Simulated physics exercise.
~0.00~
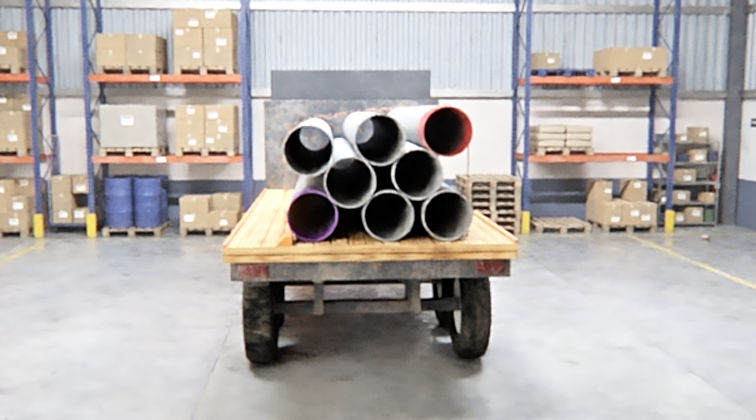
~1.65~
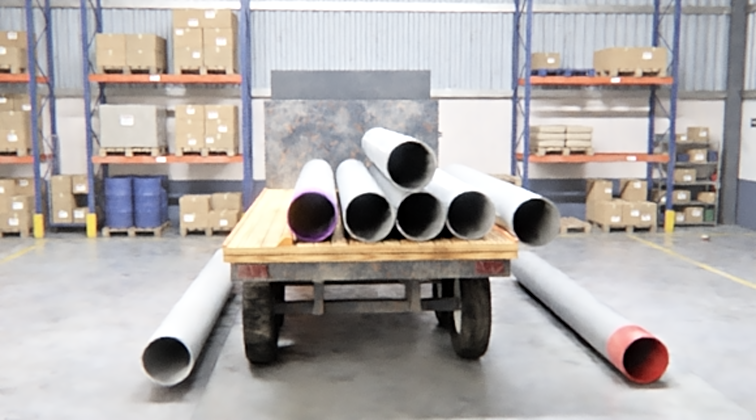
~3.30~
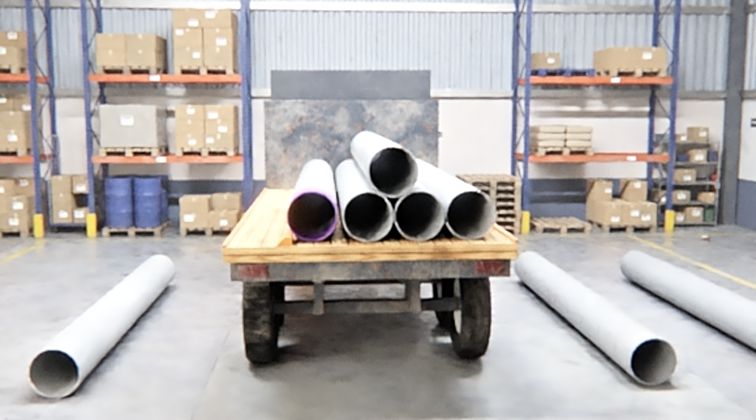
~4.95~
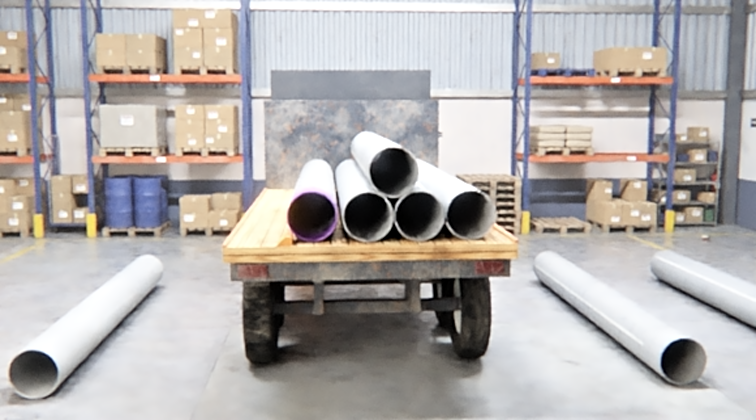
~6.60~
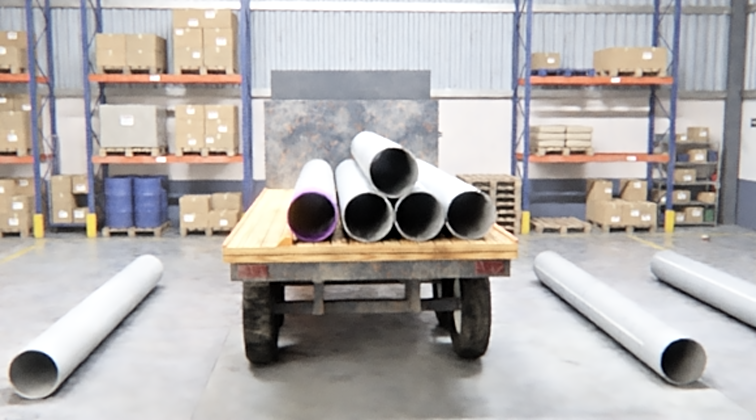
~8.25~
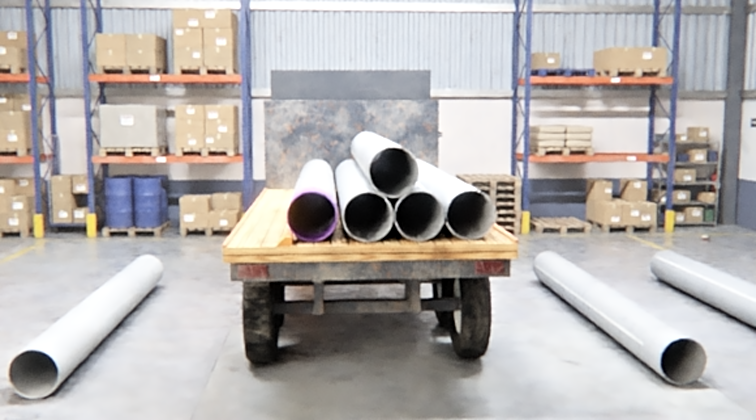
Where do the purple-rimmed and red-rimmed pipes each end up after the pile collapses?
The purple-rimmed pipe stays on the lorry's deck, at the left of those still aboard. The red-rimmed one goes over the right edge and ends up on the floor to the right.
